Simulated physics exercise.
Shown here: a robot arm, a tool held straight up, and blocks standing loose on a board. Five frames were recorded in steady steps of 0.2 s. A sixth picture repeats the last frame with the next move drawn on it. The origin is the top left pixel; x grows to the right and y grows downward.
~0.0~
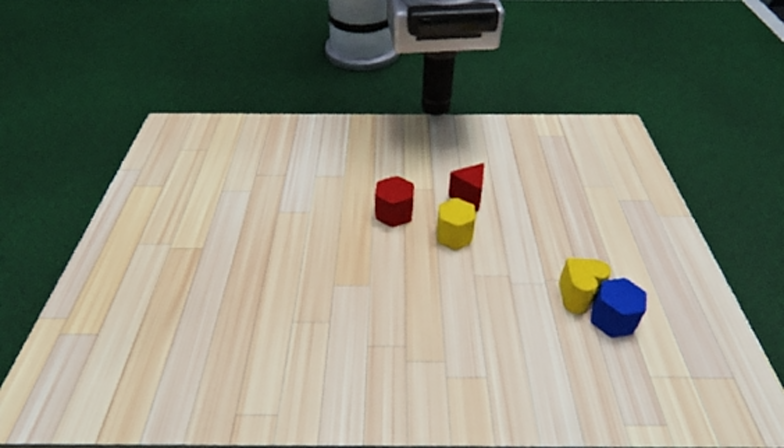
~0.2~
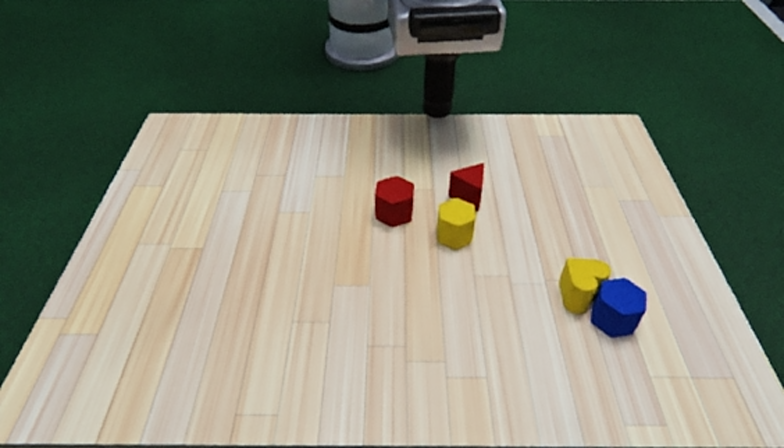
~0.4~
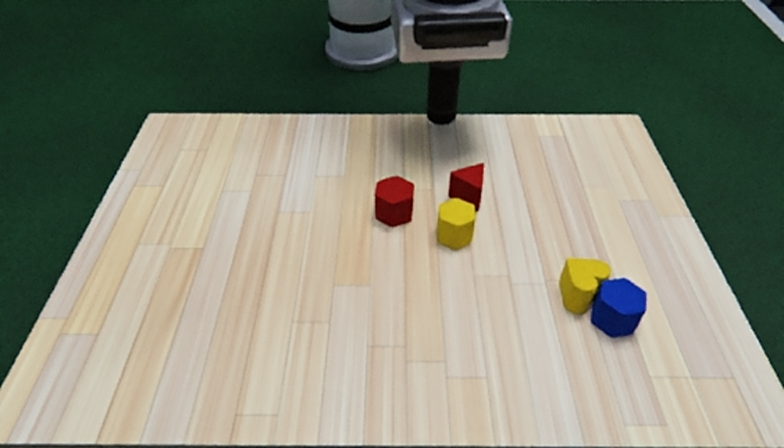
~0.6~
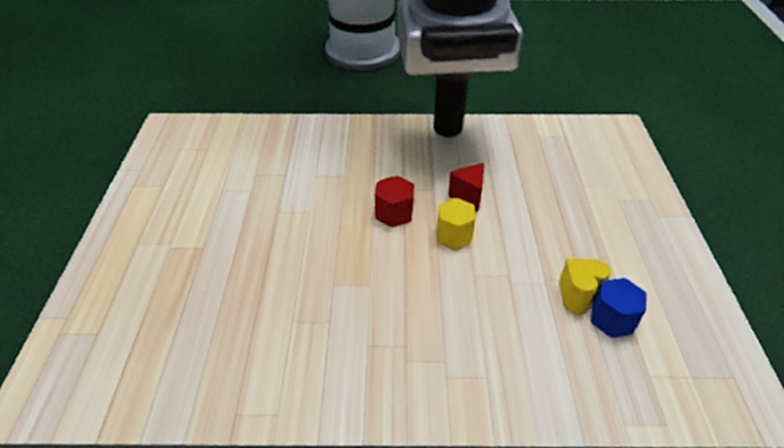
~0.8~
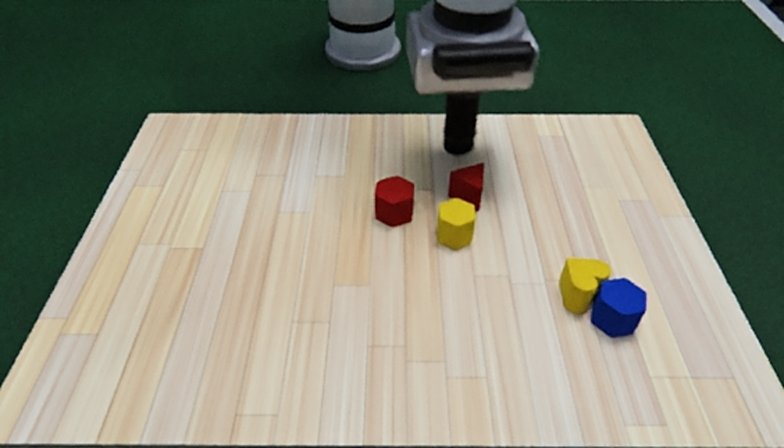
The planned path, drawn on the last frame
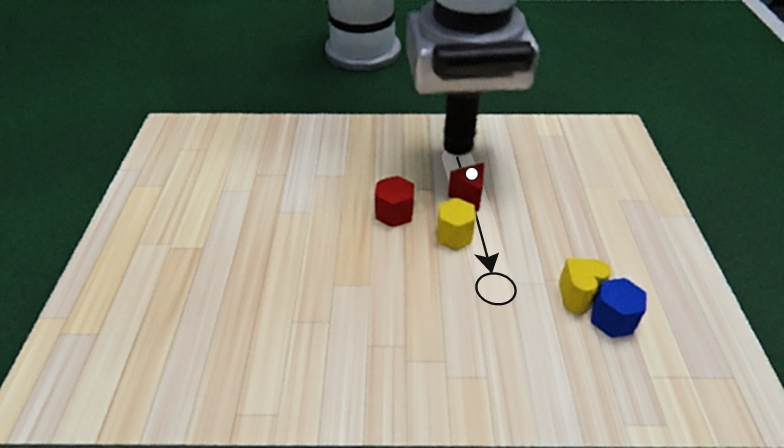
A robot arm held a dark tool upright at the back of a wooden board and moved it slightly forward and right, nearing the red three-sided block, while all five blocks stayed still.
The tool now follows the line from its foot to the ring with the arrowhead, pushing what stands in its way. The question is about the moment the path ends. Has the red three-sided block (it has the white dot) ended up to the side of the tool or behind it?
No
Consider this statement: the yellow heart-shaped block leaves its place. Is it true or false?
My answer: False.
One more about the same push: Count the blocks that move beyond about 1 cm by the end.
It looks like two blocks will be pushed more than about 1 cm.
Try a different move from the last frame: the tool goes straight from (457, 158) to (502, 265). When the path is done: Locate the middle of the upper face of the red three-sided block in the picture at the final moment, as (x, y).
At pixel (491, 263).
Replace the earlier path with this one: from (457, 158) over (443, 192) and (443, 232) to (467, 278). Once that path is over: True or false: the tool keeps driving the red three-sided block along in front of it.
False.
The drawn path runs straight from (457, 158) to (496, 288); the dot is on the red three-sided block.
On the path given first. One third of the way, tool at (471, 184); red three-sided block at (474, 191), turned 20° clockwise.
Two thirds of the way, tool at (484, 227); yellow six-sided block at (449, 222), turned 50° clockwise; red three-sided block at (487, 238), turned 40° clockwise.
At the end, tool at (498, 278); yellow six-sided block at (449, 222), turned 50° clockwise; red three-sided block at (504, 293), turned 35° clockwise; yellow heart-shaped block not moved.
